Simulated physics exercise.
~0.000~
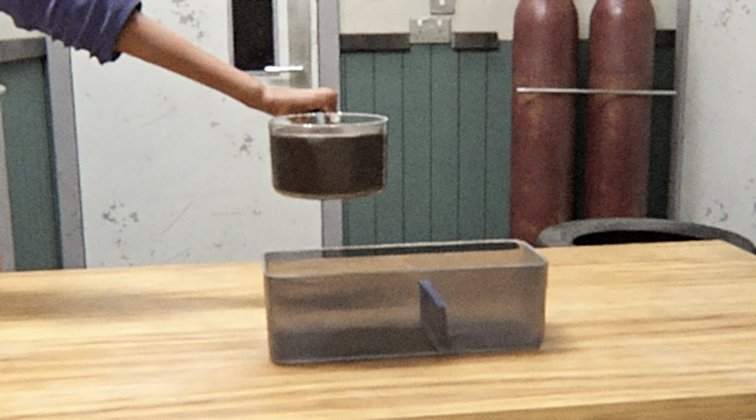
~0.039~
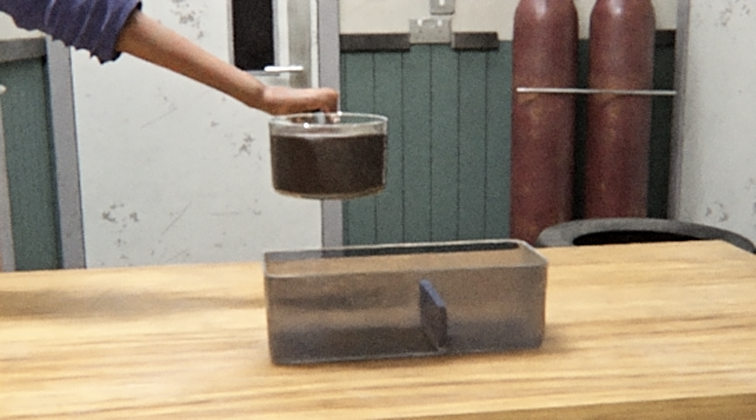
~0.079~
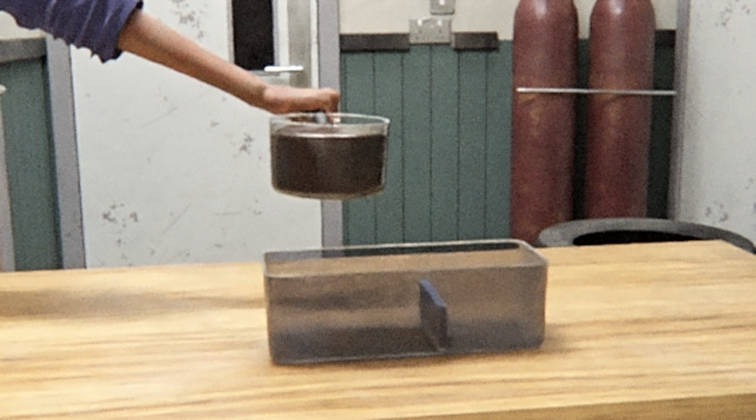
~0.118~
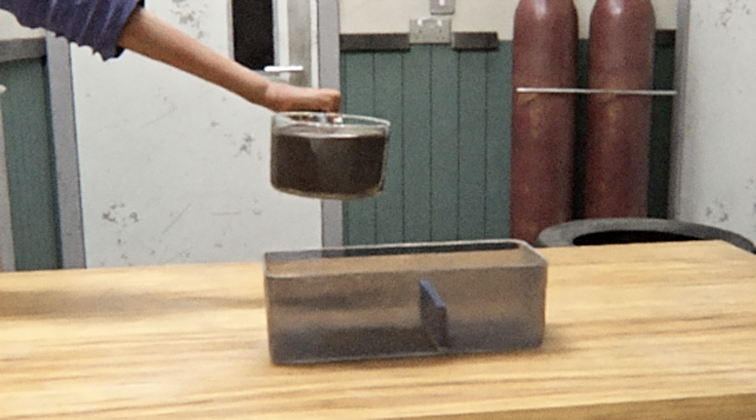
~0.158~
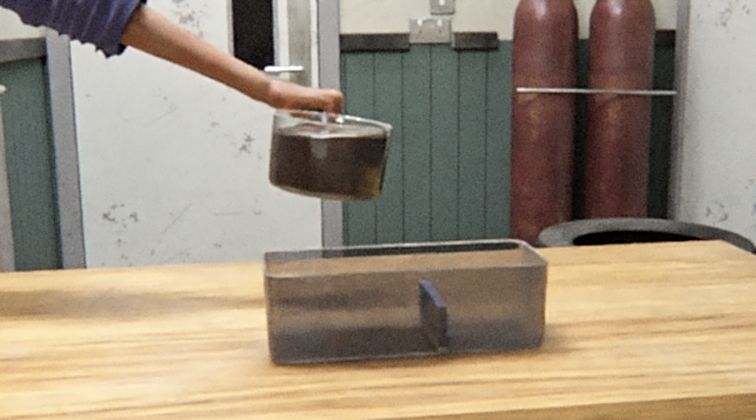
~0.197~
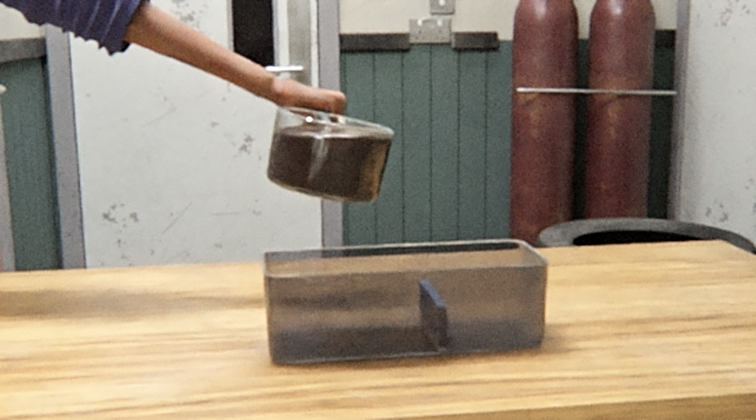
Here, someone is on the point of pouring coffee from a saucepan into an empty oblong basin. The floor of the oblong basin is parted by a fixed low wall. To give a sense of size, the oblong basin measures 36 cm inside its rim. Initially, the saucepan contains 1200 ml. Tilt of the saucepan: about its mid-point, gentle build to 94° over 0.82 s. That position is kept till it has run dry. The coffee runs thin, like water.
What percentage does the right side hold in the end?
About 58 per cent.
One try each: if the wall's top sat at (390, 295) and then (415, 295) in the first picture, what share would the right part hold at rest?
The first try gives 95 percent and the second 75 percent.
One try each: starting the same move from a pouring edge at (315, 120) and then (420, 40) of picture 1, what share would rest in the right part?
10 in a hundred, followed by 80 in a hundred.
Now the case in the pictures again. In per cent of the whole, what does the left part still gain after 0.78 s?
That amounts to roughly 28 per cent of the whole.
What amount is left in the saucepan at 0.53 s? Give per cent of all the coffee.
About 64 per cent.
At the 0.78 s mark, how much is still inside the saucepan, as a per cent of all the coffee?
Remaining share: Approx. 18 %.
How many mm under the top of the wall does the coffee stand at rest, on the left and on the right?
Measured: Left around 42 mm, right around 20 mm.
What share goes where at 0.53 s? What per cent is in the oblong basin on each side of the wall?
About 2 left, 5 right.
After 0.53 s the tilt is 68° and 64 per cent is still to pour, 2 is left of the wall and 5 right of it.
After 0.78 s the tilt is 93° and 18 per cent is still to pour, 13 is left of the wall and 54 right of it.
After 1.04 s the tilt is 94° and 5 per cent is still to pour, 31 is left of the wall and 59 right of it.
After 1.32 s the tilt is 94° and 1 per cent is still to pour, 39 is left of the wall and 58 right of it.
In the end 41 per cent lies left of the wall, 58 right of it and 1 outside.
